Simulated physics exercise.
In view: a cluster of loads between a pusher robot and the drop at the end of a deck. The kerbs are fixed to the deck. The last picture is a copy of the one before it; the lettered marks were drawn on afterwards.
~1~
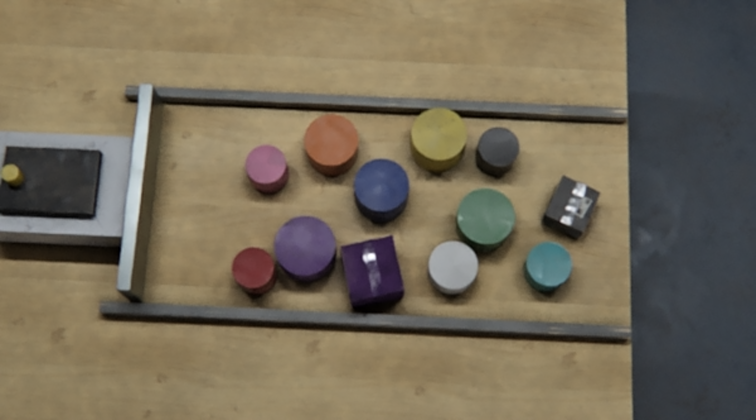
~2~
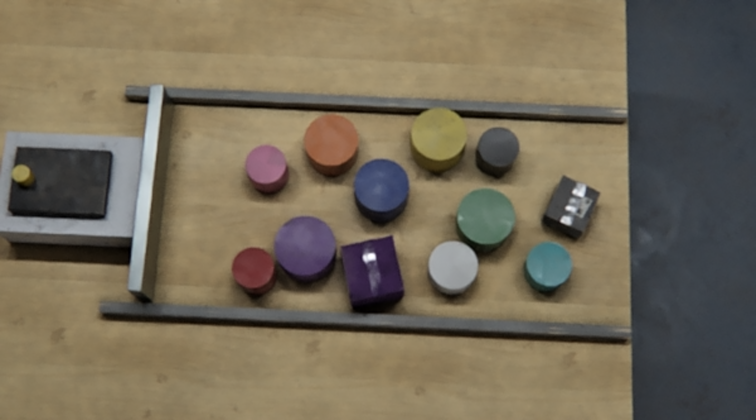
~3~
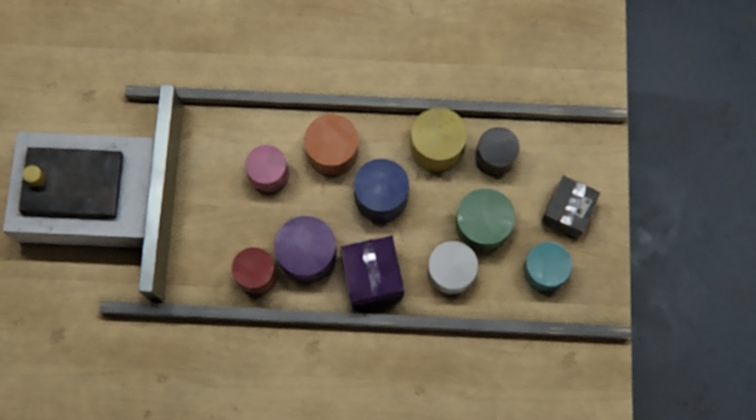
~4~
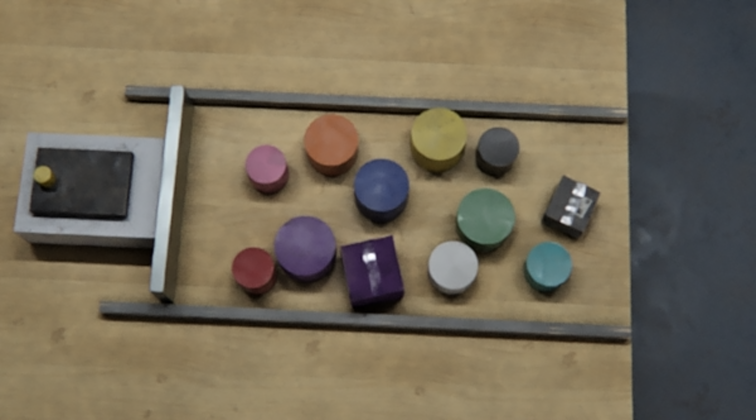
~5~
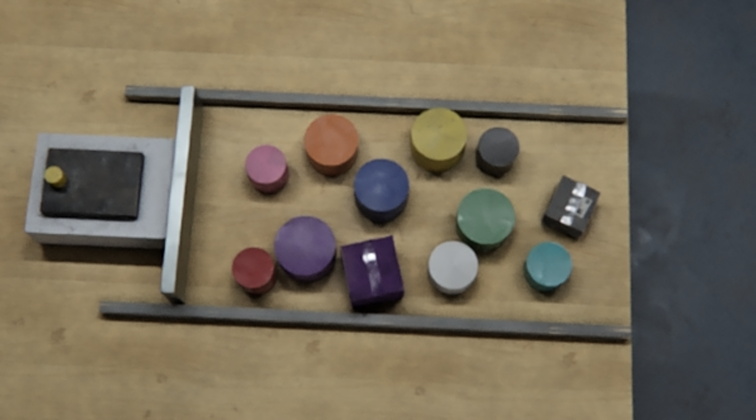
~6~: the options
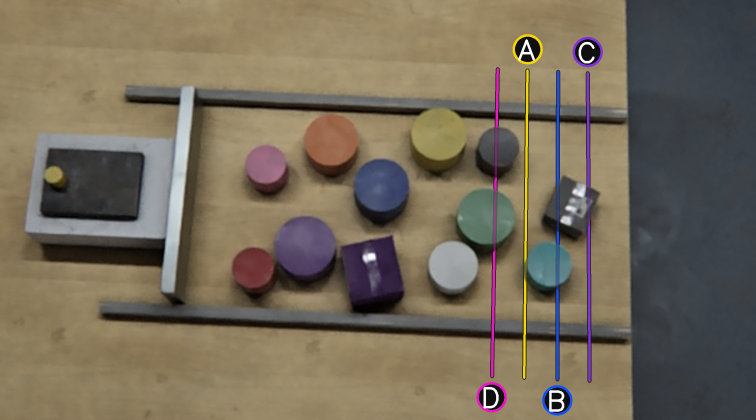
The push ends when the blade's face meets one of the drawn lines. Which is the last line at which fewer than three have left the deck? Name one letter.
No third one falls up to D.
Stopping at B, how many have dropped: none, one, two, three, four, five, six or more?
In all, six or more.
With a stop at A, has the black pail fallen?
Yes.
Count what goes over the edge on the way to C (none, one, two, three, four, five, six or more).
In all, six or more.
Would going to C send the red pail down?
No.
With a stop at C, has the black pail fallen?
Yes.
On the marked copy, A at (526, 218); B at (558, 219); C at (589, 221); D at (495, 216).
With D. Early on, robot (214, 188); red pail (317, 284); orange pail (352, 141).
Further on, robot (328, 193); grey parcel (579, 204); turquoise pail (569, 267).
At the end, robot (416, 197); grey parcel over the edge; turquoise pail (632, 270); one fallen.
As for the rest, A drops four; B drops six; C drops eight.
